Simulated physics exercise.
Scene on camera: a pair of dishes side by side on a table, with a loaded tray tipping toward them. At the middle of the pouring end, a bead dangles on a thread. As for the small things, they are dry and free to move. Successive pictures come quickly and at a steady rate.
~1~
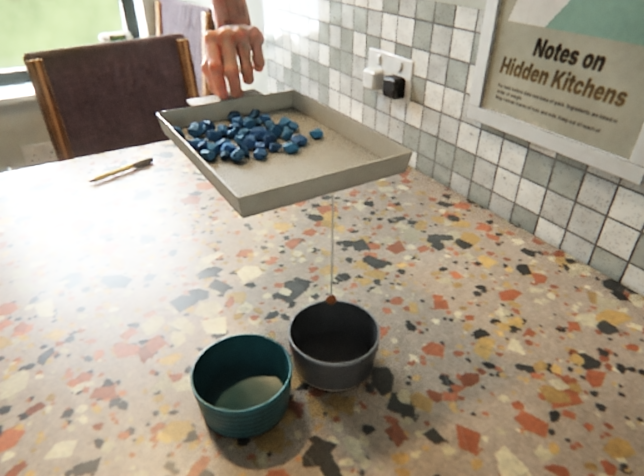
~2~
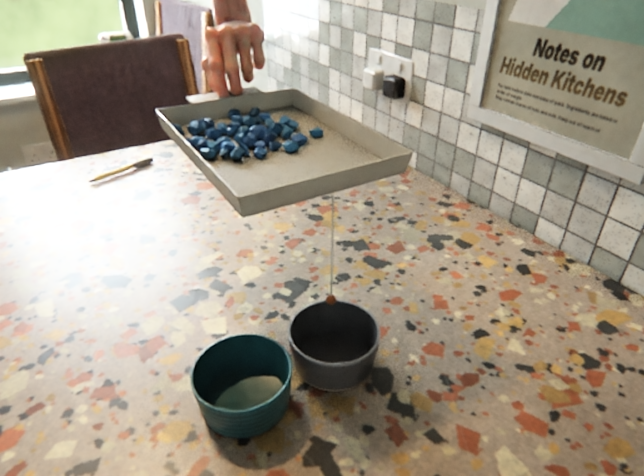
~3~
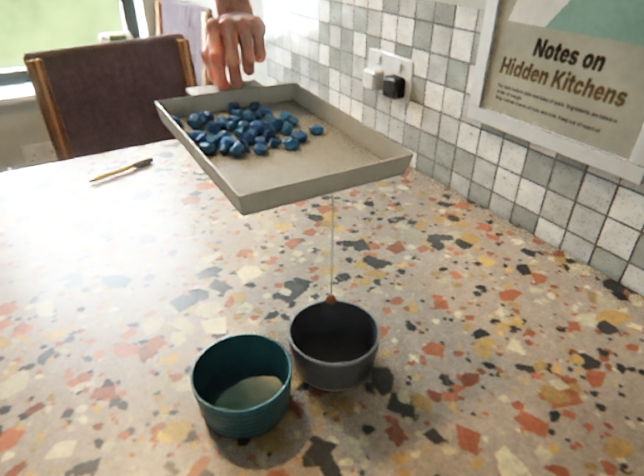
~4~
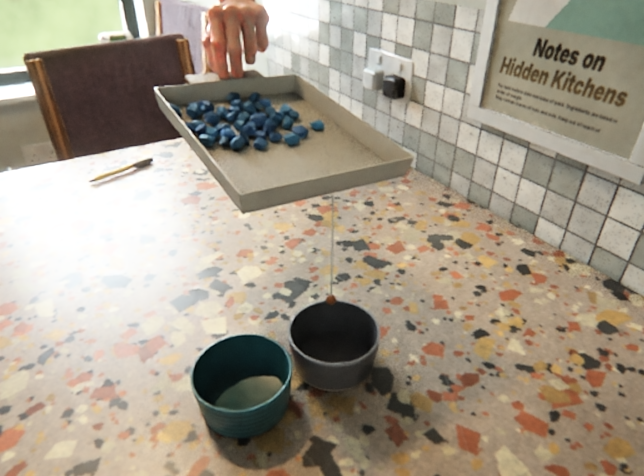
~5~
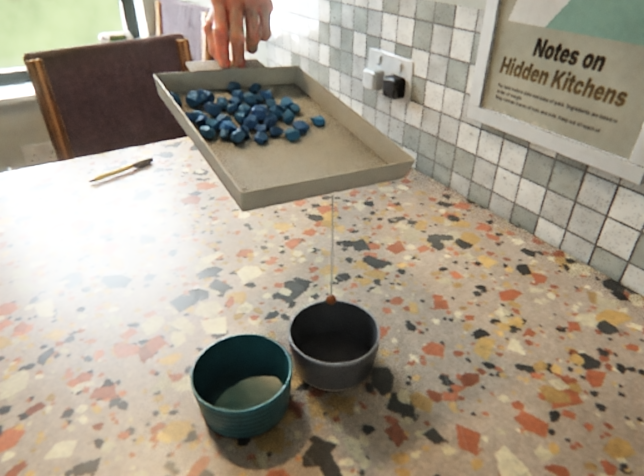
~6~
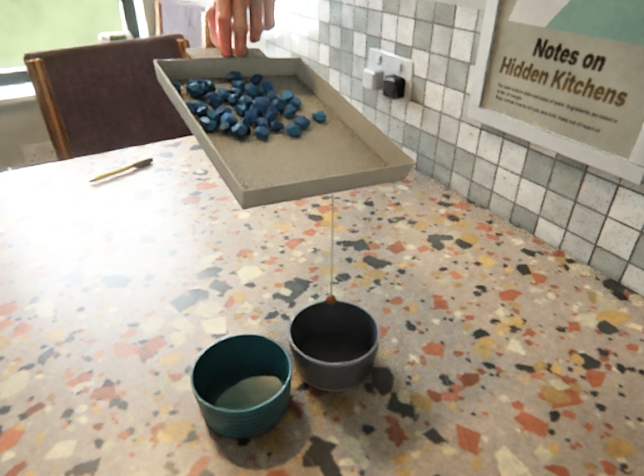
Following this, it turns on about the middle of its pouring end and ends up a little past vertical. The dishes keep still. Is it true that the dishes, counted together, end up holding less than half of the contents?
Yes, less than half.
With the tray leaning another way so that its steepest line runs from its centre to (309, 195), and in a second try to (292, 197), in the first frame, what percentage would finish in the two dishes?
The first try gives close to 70 per cent, the second close to 80 per cent.
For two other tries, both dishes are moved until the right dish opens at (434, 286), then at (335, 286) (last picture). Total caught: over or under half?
Try 1: In excess of half; try 2: Not up to half.
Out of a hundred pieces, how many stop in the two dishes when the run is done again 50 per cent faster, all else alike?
About 0 per cent.
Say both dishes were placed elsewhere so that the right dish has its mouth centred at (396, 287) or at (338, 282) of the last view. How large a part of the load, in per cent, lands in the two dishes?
Approximately 70 percent, followed by approximately 0 percent.
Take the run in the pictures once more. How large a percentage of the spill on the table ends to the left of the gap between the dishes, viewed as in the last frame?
It comes to near 0 percent of the spill.
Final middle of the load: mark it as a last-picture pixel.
Somewhere close to (420, 341) in the last picture.
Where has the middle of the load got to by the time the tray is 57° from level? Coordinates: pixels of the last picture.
Roughly (368, 161).
Shortly afterwards, tray tipped steeply; all but a few on the tray; only a few in the air.
Next, tray tipped right over; near two thirds on the tray; only a few in the right dish; a little outside both; near a quarter in the air.
Some moments later, tray tipped past a quarter turn; a little in the right dish; all but a few outside both.
In the end, tray tipped past a quarter turn; none at all in the left dish; a little in the right dish; all but a few outside both.
